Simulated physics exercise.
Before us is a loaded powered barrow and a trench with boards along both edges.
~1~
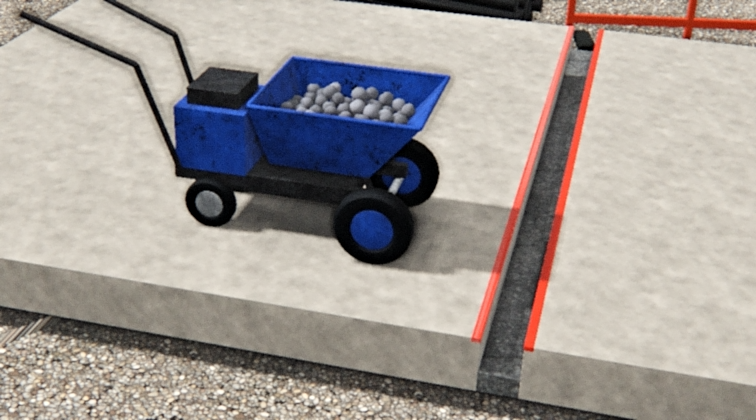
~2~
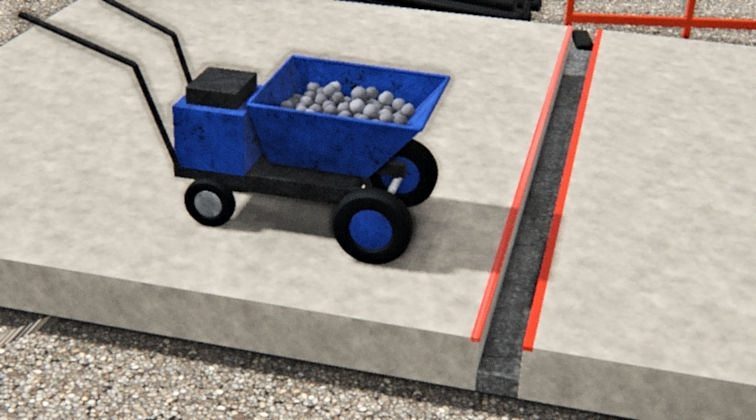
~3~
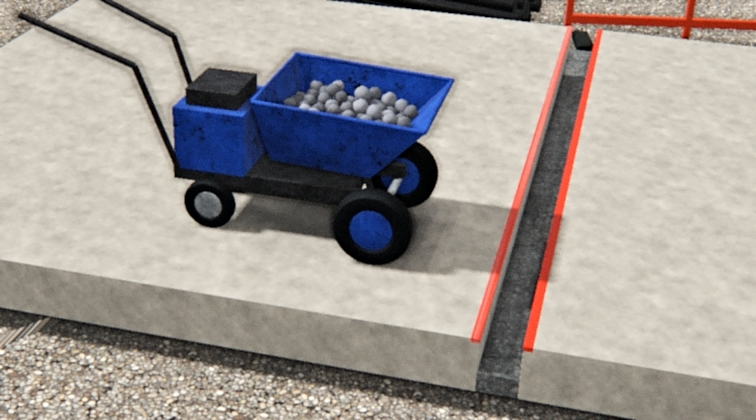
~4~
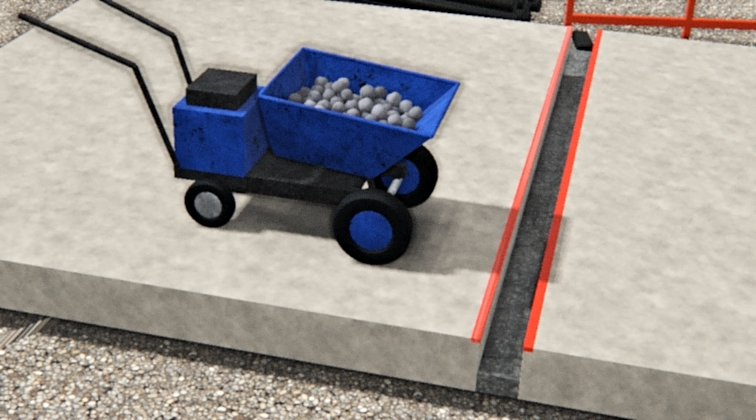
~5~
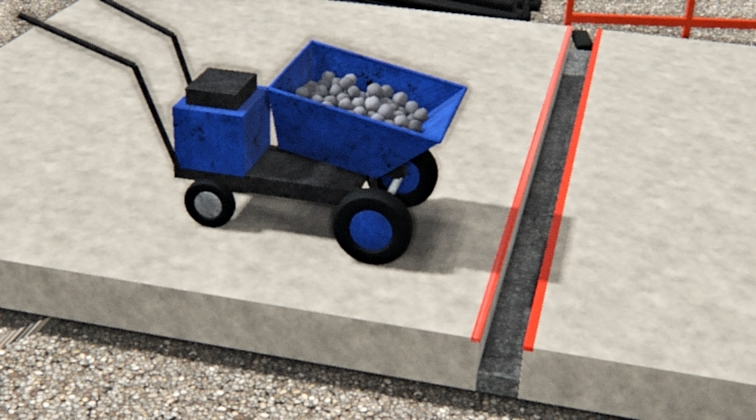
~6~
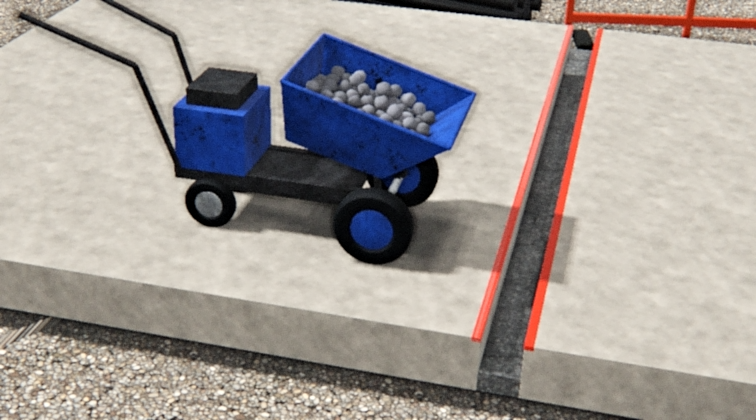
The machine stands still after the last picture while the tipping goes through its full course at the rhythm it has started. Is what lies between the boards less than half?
Most goes in.
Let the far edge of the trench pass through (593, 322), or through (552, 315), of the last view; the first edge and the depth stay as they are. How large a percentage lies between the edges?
100 % then 90 %, roughly.
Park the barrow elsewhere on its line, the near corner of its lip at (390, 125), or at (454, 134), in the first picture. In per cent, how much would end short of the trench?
20 % and 0 %.
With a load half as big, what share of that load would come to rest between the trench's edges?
Share: Approx. 80 per cent.
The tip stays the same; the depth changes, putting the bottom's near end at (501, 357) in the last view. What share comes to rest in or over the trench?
I'd put it at about 50 in a hundred.
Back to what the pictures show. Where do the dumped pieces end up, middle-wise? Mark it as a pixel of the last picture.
About pixel (537, 256).
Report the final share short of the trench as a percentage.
It works out to roughly 0 percent.
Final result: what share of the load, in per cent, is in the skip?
I'd put it near 0 percent.
Just after the last frame, skip tipped steeply; every one in the skip.
A moment on, skip tipped steeply; almost all in the skip; about a tenth in or heaped over the trench; just a few falling.
Further on, skip tipped right over; about a tenth in the skip; roughly half in or heaped over the trench; roughly a quarter beyond it.
When it is over, skip tipped right over; just a few short of the trench; roughly two thirds in or heaped over the trench; roughly a third beyond it.
